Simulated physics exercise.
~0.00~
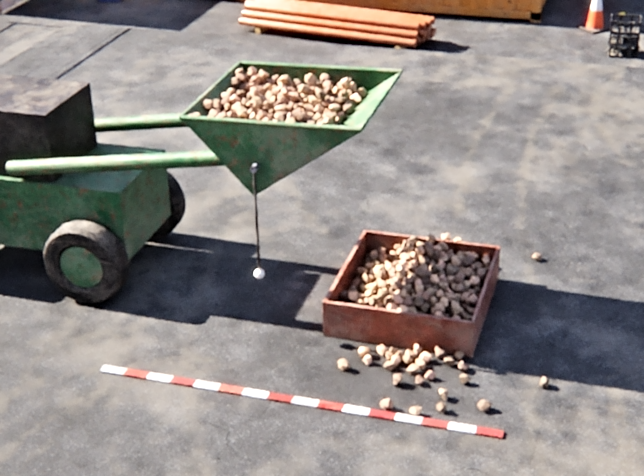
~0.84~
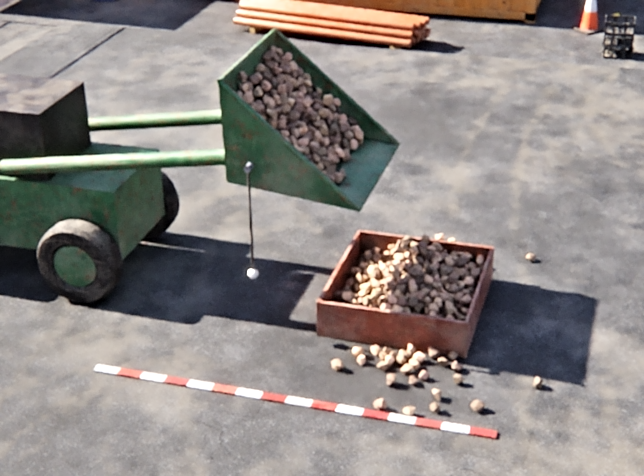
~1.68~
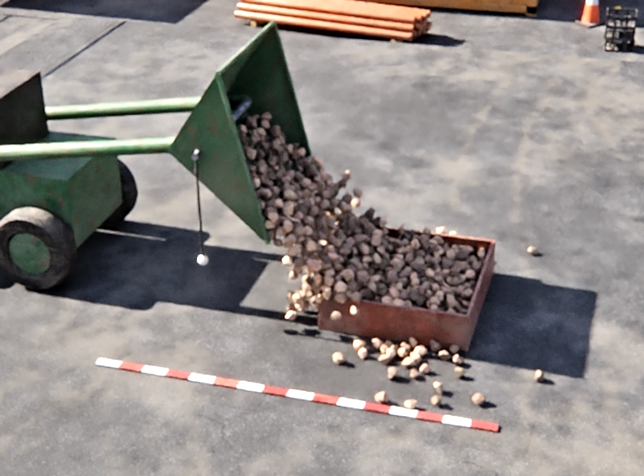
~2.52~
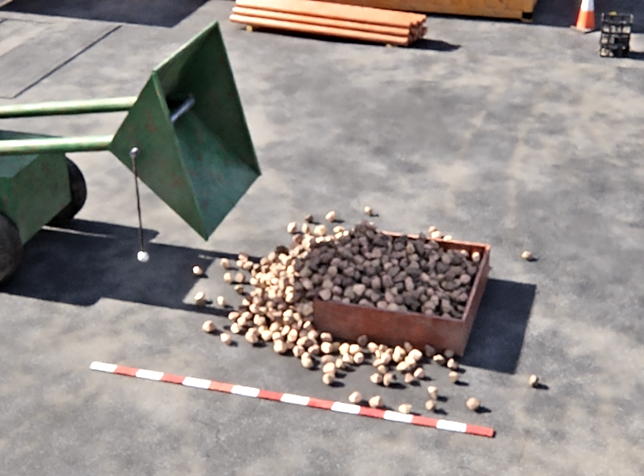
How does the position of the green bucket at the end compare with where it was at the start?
The bucket ends up farther to the left than it was at the start, farther away from the reddish box.
